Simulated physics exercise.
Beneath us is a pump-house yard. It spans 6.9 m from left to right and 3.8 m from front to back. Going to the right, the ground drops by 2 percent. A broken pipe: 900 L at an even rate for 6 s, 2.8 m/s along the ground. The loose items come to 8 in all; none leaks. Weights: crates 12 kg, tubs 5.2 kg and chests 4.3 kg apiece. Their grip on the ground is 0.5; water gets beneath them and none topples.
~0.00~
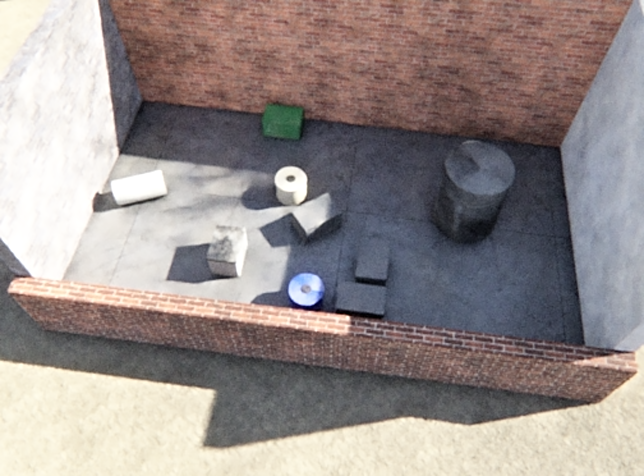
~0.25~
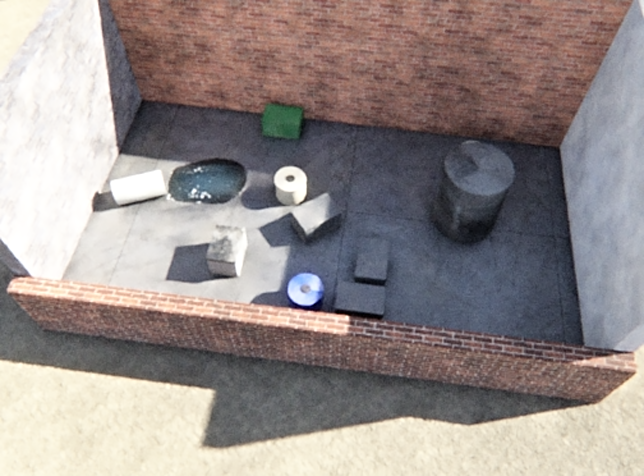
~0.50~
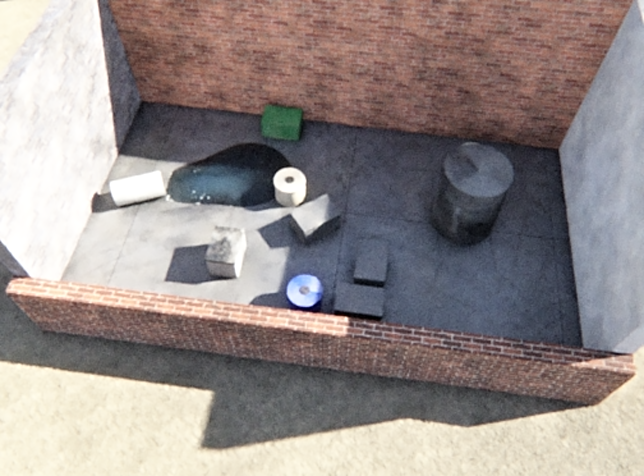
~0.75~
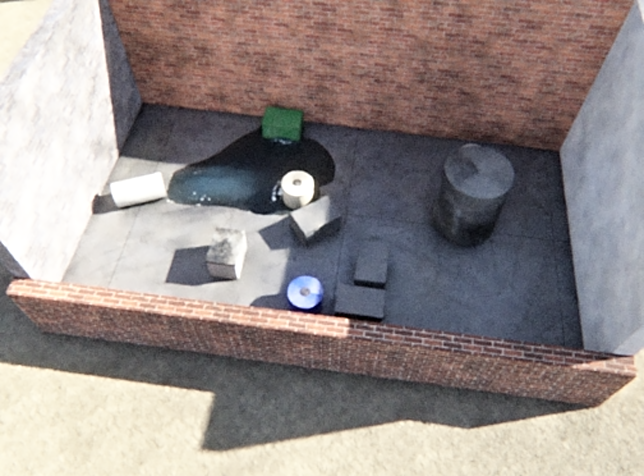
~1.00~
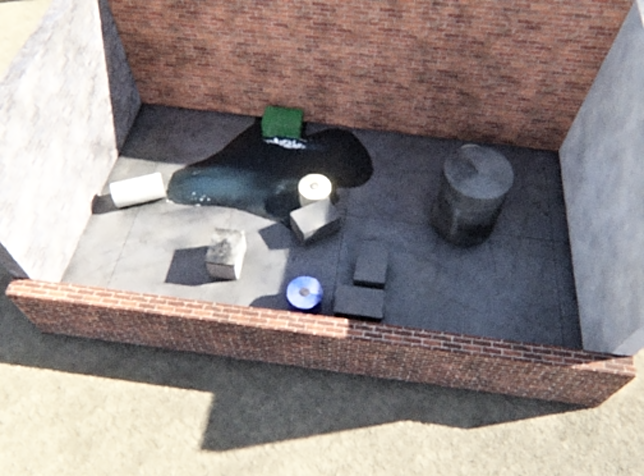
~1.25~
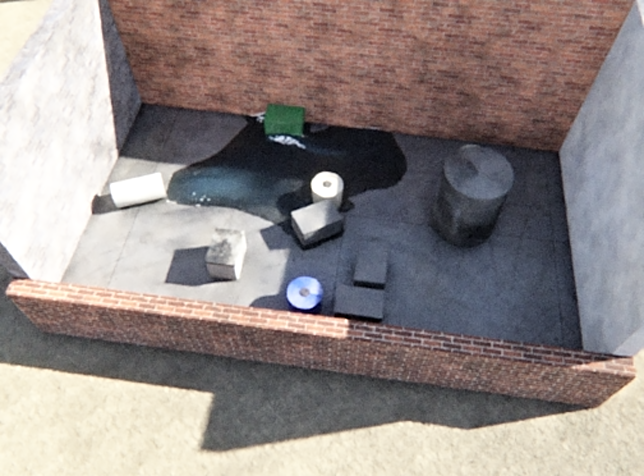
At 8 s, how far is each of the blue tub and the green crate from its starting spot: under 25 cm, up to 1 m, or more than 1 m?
One by one: The blue tub is almost still; the green crate is swept away.
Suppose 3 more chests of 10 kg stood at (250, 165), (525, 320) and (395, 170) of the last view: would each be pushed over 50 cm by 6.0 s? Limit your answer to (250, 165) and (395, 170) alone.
The first is above the mark, the second above the mark.
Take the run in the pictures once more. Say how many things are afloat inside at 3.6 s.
Just then, the number is 3.
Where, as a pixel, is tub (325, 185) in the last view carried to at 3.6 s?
Near (523, 159).
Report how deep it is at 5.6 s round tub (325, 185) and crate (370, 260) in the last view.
Depths: Near 6 cm, then near 0 cm.
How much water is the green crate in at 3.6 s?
I'd say around 8 cm.
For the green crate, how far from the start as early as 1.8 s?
Displacement by then near 10 cm.
After 1.8 s the blue tub is near (304, 292), 0.0 m from its start, aground; the green crate is near (285, 114), 0.1 m from its start, aground; 0 afloat.
After 3.6 s the blue tub is near (304, 292), 0.0 m from its start, aground; the green crate is near (333, 121), 0.8 m from its start, afloat; 3 afloat.
After 5.6 s the blue tub is near (304, 292), 0.0 m from its start, aground; the green crate is near (533, 175), 3.9 m from its start, afloat; 3 afloat.
After 8.0 s the blue tub is near (299, 288), 0.1 m from its start, aground; the green crate is near (496, 317), 4.5 m from its start, afloat; 3 afloat.
